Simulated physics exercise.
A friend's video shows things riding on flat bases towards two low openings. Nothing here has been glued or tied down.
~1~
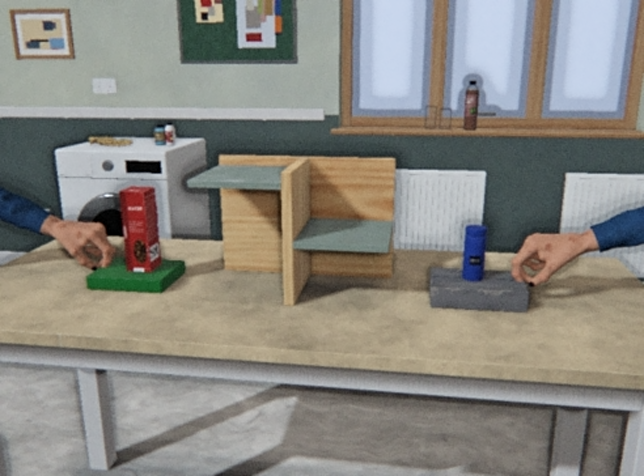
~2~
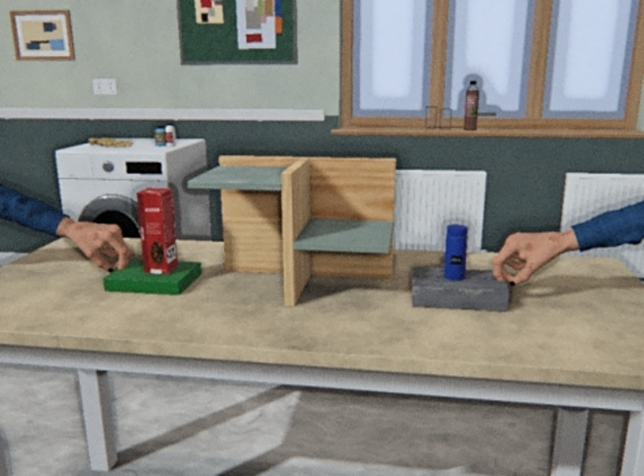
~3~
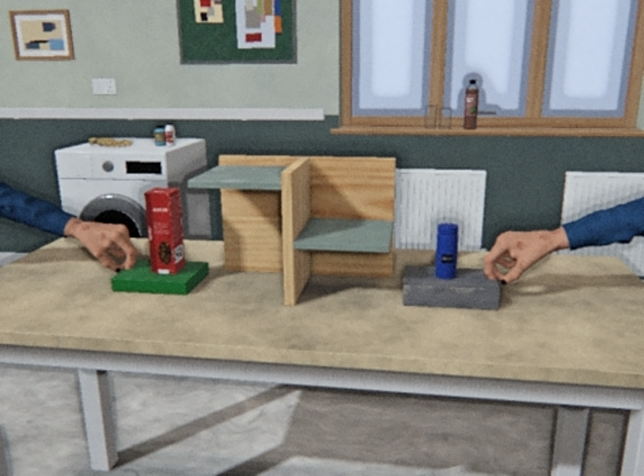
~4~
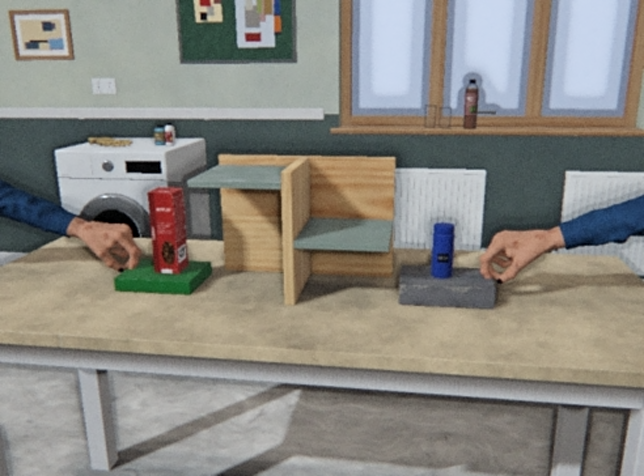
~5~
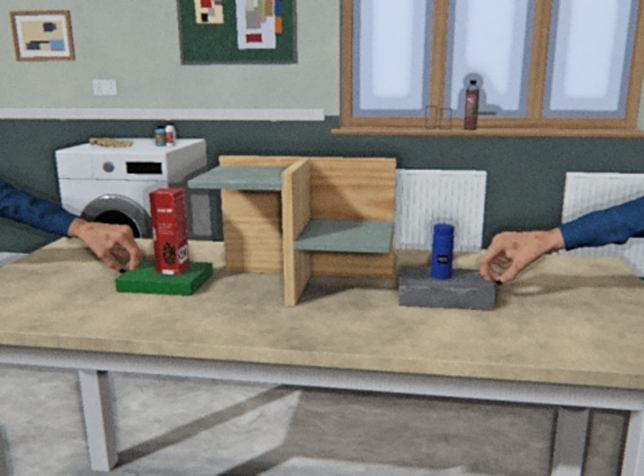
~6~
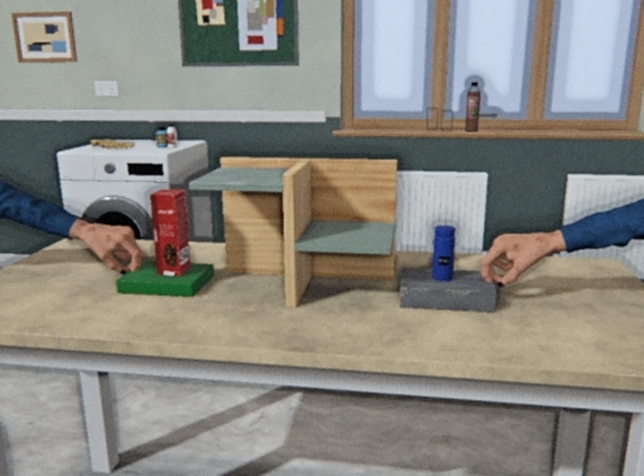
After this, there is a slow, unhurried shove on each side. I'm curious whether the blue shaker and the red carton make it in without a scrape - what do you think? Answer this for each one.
I'd say the blue shaker takes a scrape, the red carton makes it in clean.
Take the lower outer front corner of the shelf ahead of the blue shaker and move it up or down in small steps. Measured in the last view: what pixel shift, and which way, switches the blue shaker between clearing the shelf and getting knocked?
Direction up, size about 16 pixels.
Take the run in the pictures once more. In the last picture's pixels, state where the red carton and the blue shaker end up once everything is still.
(255, 236) and (383, 266), approximately.
Then, 1.08 s on from there, blue shaker riding along near (408, 252); red carton riding along near (220, 235).
Then, 1.62 s on from there, blue shaker turned 29° from its first pose near (400, 250); red carton riding along near (253, 236).
Then, 1.82 s on from there, blue shaker on its side near (411, 262); red carton riding along near (255, 236).
In the end, the blue shaker strikes the shelf, near (383, 266); the red carton clears the shelf, near (255, 236).
